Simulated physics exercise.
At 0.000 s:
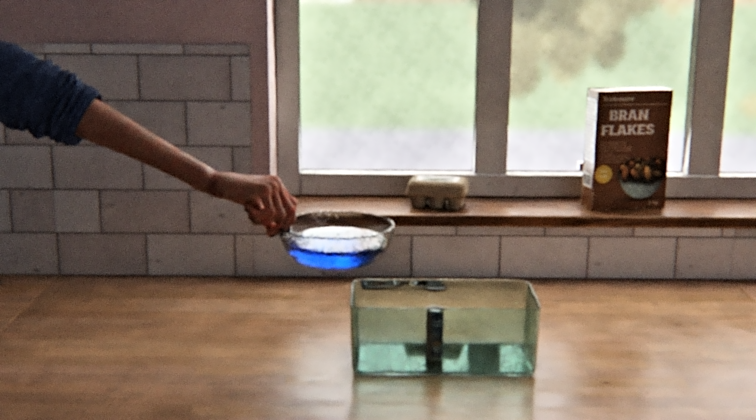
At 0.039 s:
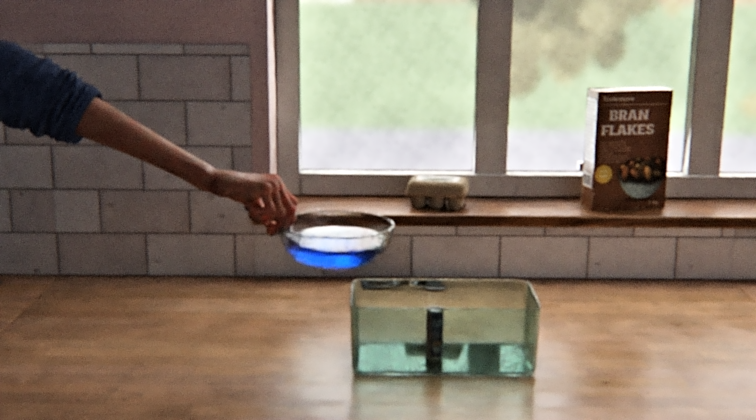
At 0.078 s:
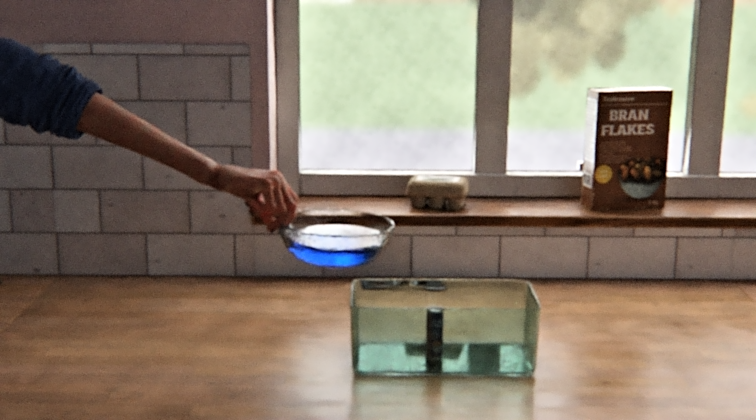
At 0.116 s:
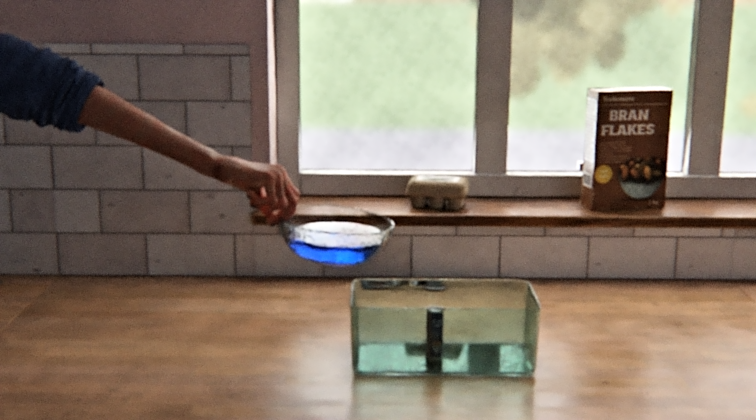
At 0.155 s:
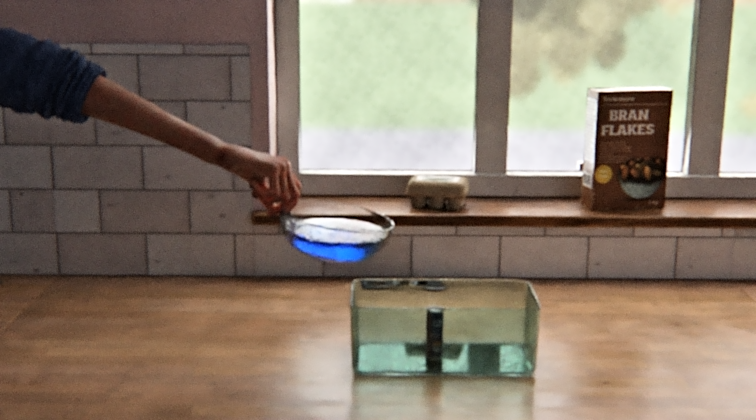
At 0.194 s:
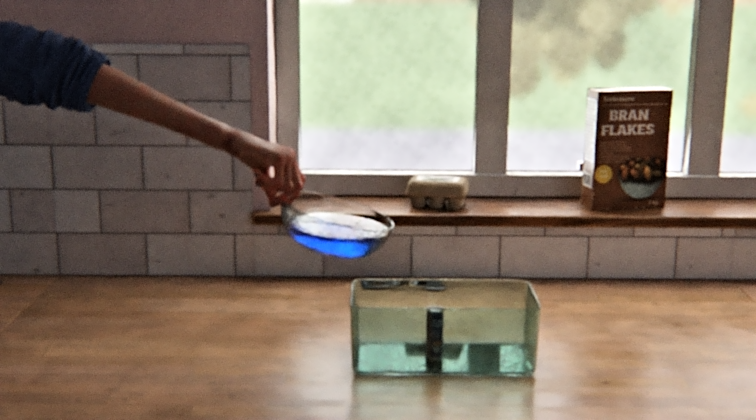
On a wooden kitchen counter by a window, a hand held a glass bowl of blue water above an empty oblong basin, then slowly raised its left side, tilting the bowl slightly to the right.
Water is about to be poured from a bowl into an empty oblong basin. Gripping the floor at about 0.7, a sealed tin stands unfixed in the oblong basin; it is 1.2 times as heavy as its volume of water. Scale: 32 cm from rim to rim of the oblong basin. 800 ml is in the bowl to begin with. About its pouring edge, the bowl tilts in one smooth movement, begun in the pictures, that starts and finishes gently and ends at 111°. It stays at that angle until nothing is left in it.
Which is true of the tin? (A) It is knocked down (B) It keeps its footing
Option A: It is knocked down.
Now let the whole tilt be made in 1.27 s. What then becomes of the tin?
Then the tin does not tip.
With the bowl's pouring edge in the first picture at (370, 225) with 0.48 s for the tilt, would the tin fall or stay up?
Result: Tin upright.
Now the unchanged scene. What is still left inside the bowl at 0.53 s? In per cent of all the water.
36 %.
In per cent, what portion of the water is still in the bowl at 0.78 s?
0 %.
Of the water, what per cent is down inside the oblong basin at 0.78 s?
The share is close to 94 percent.
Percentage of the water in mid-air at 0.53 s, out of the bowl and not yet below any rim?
It comes to roughly 58 per cent.
After 0.53 s the tilt is 81° and 37 per cent is still to pour; the tin stands where it began.
After 0.78 s the tilt is 110° and 0 per cent is still to pour; the tin stands where it began.
After 1.04 s the tilt is 111° and 0 per cent is still to pour; the tin lies on its side.
After 1.32 s the tilt is 111° and 0 per cent is still to pour; the tin lies on its side.
In the end the tin lies on its side.
